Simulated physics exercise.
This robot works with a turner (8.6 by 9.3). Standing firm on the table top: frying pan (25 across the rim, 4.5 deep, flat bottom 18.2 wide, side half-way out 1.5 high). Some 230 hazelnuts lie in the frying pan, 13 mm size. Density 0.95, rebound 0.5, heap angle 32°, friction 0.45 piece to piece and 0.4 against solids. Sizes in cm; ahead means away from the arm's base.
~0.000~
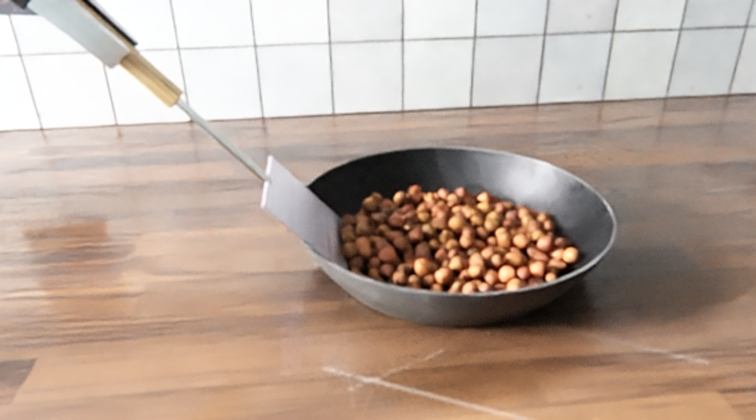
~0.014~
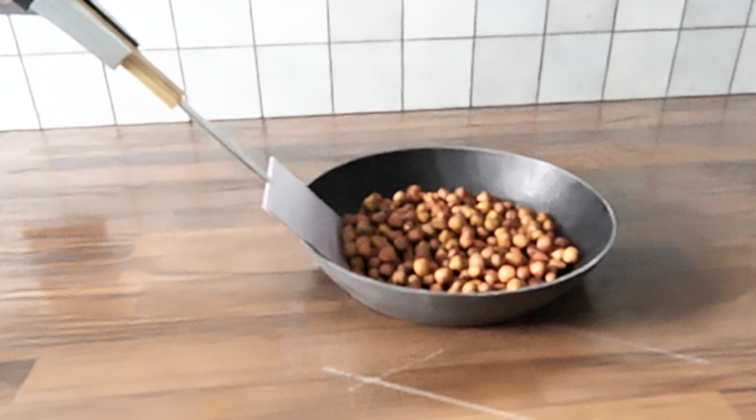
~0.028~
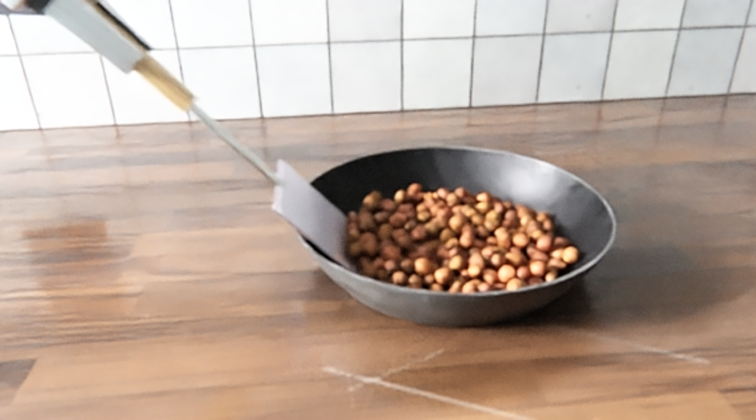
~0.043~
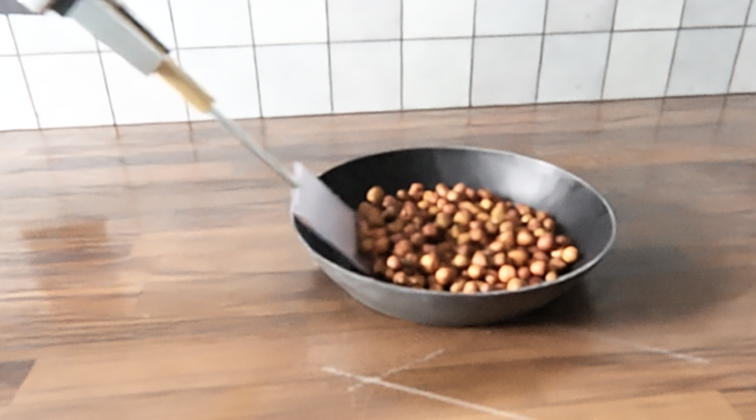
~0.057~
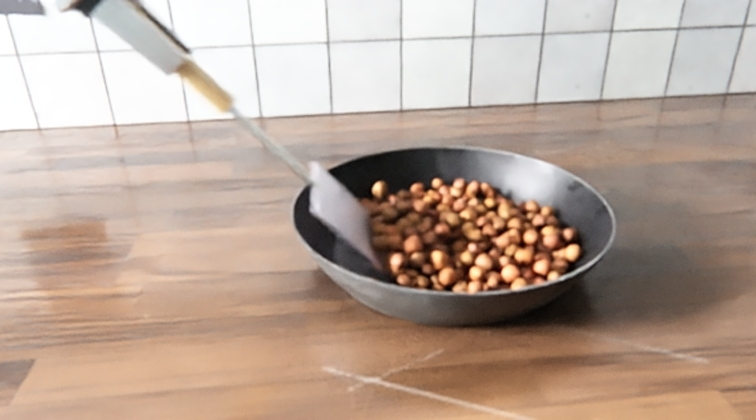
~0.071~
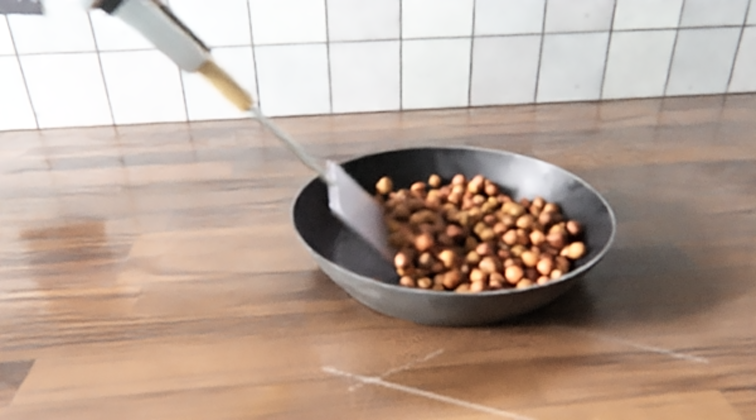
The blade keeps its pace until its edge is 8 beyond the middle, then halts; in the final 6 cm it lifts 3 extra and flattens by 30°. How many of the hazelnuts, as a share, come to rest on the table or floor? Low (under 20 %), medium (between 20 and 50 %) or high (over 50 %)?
On the table or floor the share is low, under 20 %.
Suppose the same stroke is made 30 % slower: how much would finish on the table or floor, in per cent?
It would be near 5 per cent.
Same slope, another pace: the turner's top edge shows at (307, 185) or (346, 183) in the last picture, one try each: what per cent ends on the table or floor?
About 5 and 15 per cent.
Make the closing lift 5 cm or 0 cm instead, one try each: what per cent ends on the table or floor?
About 15 and 5 per cent.
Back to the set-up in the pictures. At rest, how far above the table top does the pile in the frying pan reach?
Some 5.0 cm.
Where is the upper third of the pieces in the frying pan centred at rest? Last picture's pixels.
Near (545, 218).
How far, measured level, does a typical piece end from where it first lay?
Some 4 cm.
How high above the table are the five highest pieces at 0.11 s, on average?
Some 4 cm.
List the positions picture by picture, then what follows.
The turner top edge at (267, 179), sloping 49°; upper third of the load around (446, 232), from x 350 to 570, top at y 190; 226 in the frying pan, in the first picture.
The turner top edge at (268, 180), sloping 49°; upper third of the load around (446, 234), from x 350 to 570, top at y 190, in the second picture.
The turner top edge at (279, 183), sloping 49°; upper third of the load around (444, 233), from x 355 to 570, top at y 190, in the third picture.
The turner top edge at (296, 185), sloping 49°; upper third of the load around (445, 228), from x 365 to 570, top at y 190, in the fourth picture.
The turner top edge at (314, 185), sloping 49°; upper third of the load around (449, 224), from x 365 to 575, top at y 185, in the fifth picture.
The turner top edge at (332, 183), sloping 49°; upper third of the load around (455, 222), from x 365 to 580, top at y 180; 226 in the frying pan, in the sixth picture.
After 0.11 s, sloping 49°, highest piece 4 above the table; 226 in the frying pan.
After 0.15 s, sloping 39°, highest piece 5 above the table; 226 in the frying pan.
After 0.37 s, sloping 19°, highest piece 8 above the table; 195 in the frying pan, 26 on the table or floor, 5 on the blade or in flight.
After 1.42 s, sloping 19°, highest piece 5 above the table; 194 in the frying pan, 32 on the table or floor.
In the end, 194 in the frying pan, 32 on the table or floor. That is 14 % on the table or floor.
